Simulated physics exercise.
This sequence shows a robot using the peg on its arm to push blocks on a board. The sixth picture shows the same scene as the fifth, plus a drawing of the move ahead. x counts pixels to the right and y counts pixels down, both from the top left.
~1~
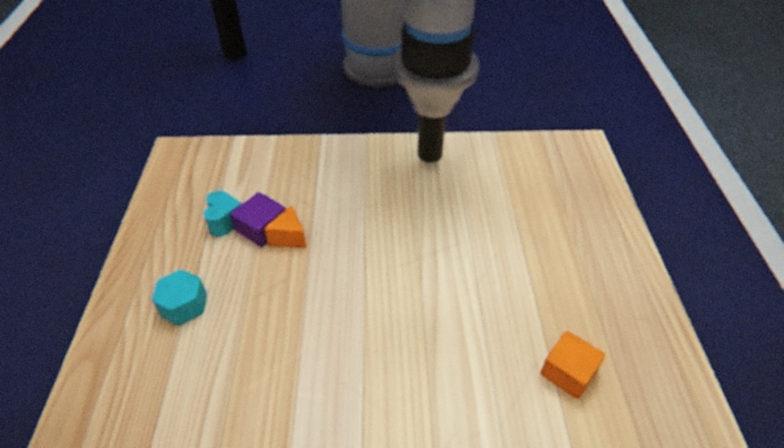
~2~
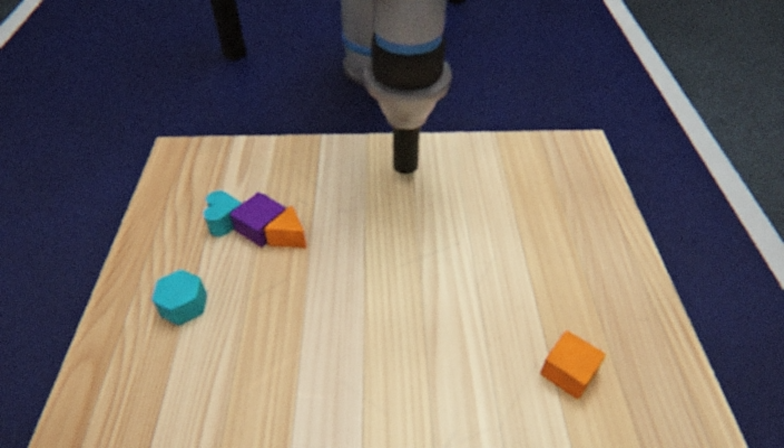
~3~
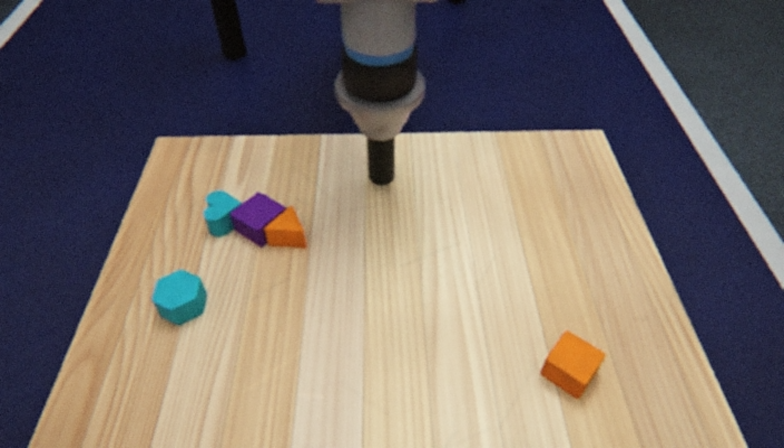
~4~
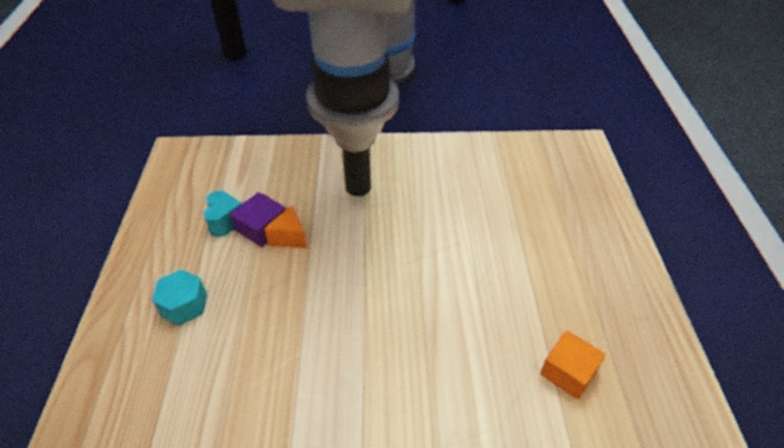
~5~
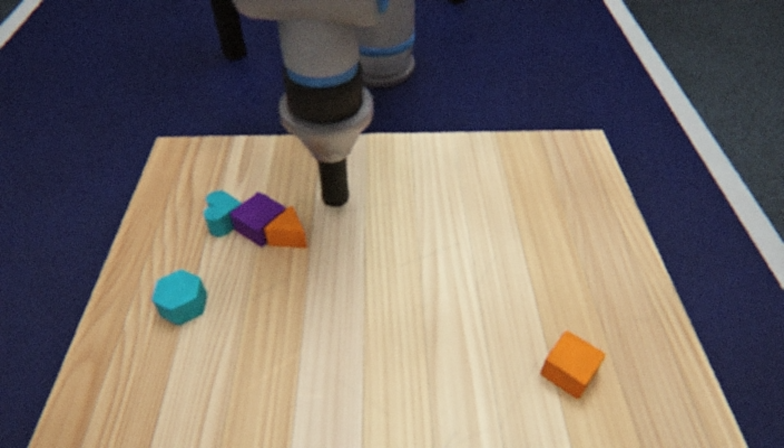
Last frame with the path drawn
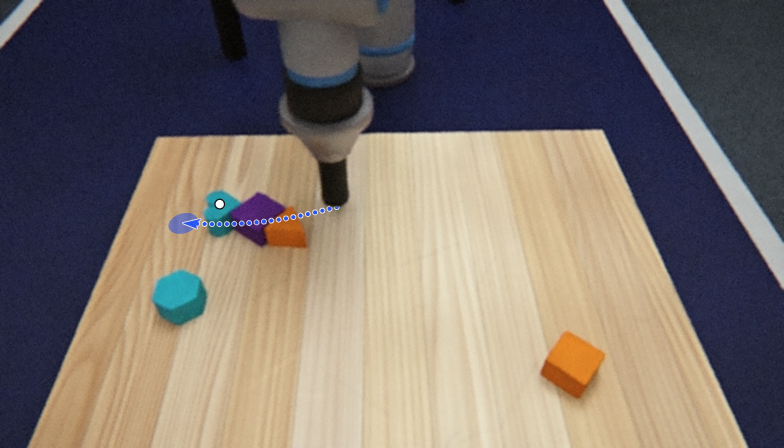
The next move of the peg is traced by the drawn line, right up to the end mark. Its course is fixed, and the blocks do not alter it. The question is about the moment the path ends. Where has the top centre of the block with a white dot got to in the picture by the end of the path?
Put as a pixel place, it's (149, 195).
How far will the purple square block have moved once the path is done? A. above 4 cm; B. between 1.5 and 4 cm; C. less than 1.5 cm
I choose A.
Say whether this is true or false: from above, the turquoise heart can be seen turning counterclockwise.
False.
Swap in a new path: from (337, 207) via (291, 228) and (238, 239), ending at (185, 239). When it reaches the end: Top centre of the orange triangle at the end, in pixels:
At the end it should sit near (256, 240).
The drawn path runs from (337, 207) by way of (287, 218) and (235, 224) to (183, 223); the dot is on the turquoise heart.
The first path, step by step. One third of the way, peg (285, 209); turquoise heart (215, 203); purple square block (247, 214); orange triangle (282, 227), turned 30° anticlockwise.
Two thirds of the way, peg (230, 215); turquoise heart (196, 200); purple square block (208, 231); orange triangle (279, 228), turned 40° anticlockwise.
At the end, peg (180, 214); turquoise heart (149, 195), turned 25° clockwise; purple square block (200, 233), turned 35° anticlockwise; orange triangle (279, 228), turned 40° anticlockwise.
